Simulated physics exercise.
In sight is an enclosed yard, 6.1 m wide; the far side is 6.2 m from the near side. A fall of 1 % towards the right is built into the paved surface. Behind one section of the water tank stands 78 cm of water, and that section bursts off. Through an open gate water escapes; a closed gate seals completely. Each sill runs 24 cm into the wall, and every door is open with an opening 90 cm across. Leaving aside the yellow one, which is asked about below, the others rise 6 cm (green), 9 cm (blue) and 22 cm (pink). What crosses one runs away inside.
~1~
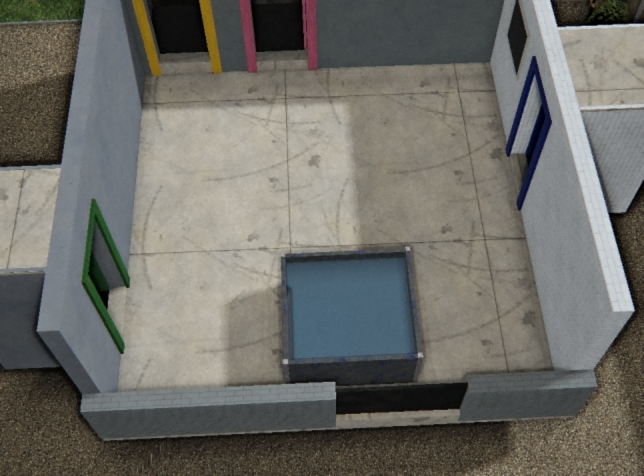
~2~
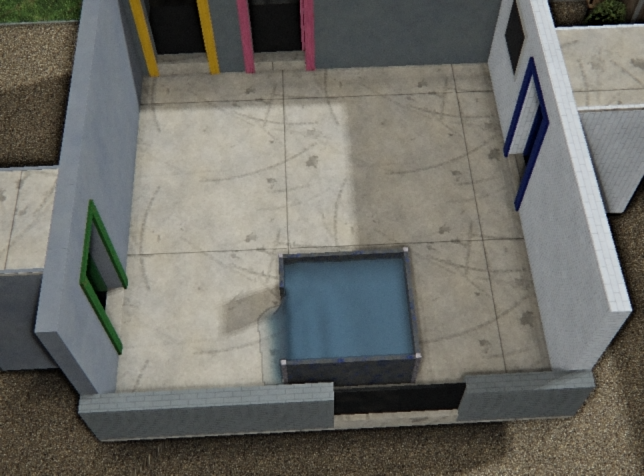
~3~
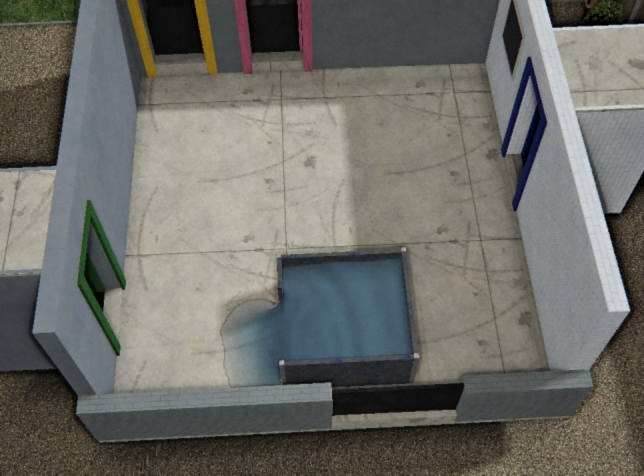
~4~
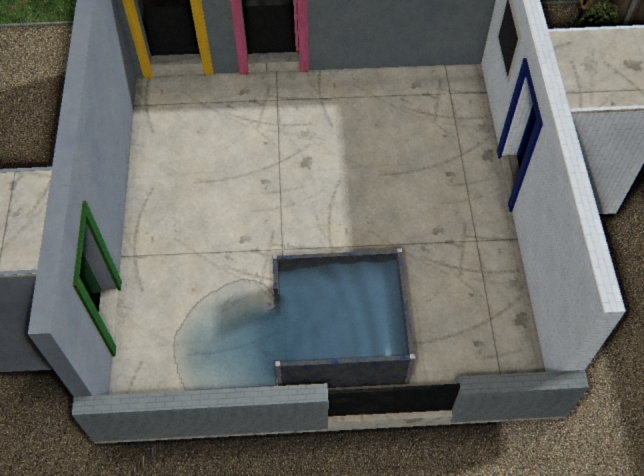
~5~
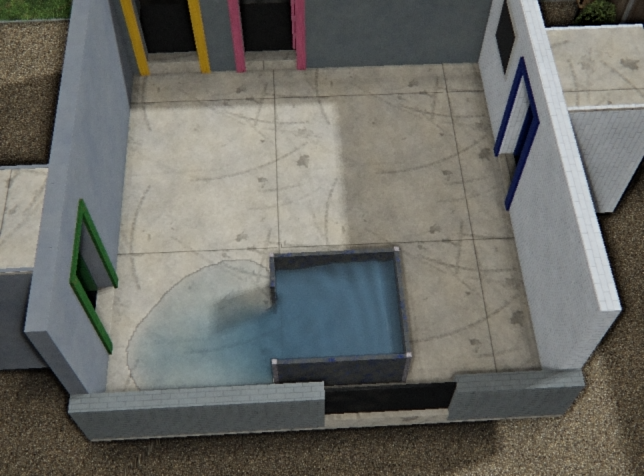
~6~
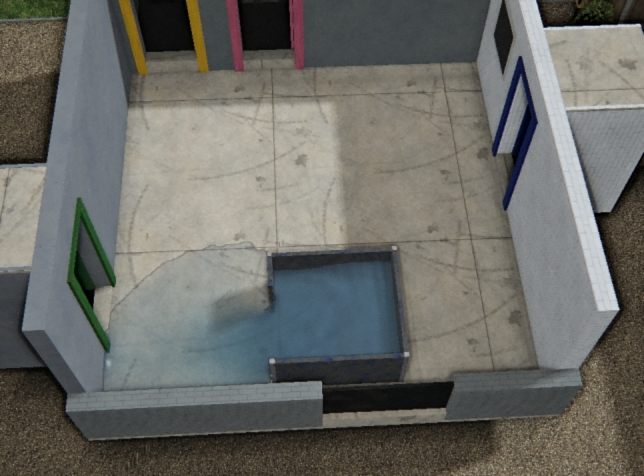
The clip shows a walled yard with yellow, pink, green and blue doorways and a square tank of still water; water then pours from the tank's left side and spreads leftward across the pale floor in a widening, rounded sheet.
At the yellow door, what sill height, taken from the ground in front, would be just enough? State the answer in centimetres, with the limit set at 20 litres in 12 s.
16 cm.
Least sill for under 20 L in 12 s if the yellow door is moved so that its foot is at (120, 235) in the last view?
It needs roughly 9.5 cm.
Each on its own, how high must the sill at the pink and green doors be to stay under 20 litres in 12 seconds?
About 7.5 cm at pink and about 28 cm at green.
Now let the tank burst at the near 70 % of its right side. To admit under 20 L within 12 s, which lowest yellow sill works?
Some 7.0 centimetres.
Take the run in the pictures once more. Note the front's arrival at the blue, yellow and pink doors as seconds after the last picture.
Blue = 6.0 s, yellow = 2.4 s, pink = 3.0 s.
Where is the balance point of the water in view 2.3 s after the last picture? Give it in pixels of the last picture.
I'd say around (224, 305).
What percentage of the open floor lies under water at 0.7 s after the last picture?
Close to 20 per cent is wet.
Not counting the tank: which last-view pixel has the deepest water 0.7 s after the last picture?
Around (116, 413).
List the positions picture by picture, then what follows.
In the first frame, still water, 78 cm deep, in the water tank at (349, 307); the yellow door at (178, 31) is dry.
In the second frame, water pours out at (287, 340) and has run 0.3 m, to (263, 328); about 9 cm deep outside, 78 cm at the back.
In the third frame, the front is at (228, 341), 0.8 m from the gap at (285, 342); 1.0 m2 of floor is wet, 78 cm left at the back.
In the fourth frame, water pours out at (281, 344) and has run 1.4 m, to (181, 360); about 9 cm deep outside, 73 cm at the back.
In the fifth frame, water pours out at (278, 342) and has run 2.0 m, to (135, 367); about 7 cm deep outside, 65 cm at the back.
In the sixth frame, water pours out at (275, 341) and has run 2.4 m, to a hidden place; about 7 cm deep outside, 67 cm at the back; 3.8 m in a straight line remain to the yellow door at (165, 30).
Then, 0.7 s after the last picture water covers 20 % of the floor, deepest (56 cm) near (116, 413); it has not reached the yellow door.
Then, 2.3 s after the last picture water covers 35 % of the floor, deepest (24 cm) near (114, 285); it has not reached the yellow door.
Then, 11.3 s after the last picture water covers 95 % of the floor, deepest (14 cm) near (534, 393); 4 cm at the yellow door, 0 litres in over its 26 cm sill.
At the yellow door as built, the water peaked near 24 cm, 2.9 s after the last picture.
With a sill of 13 cm, 37 litres would have come in within the 12 s; with 17.5 cm, 11 litres. So under 20 litres takes about 16 cm.
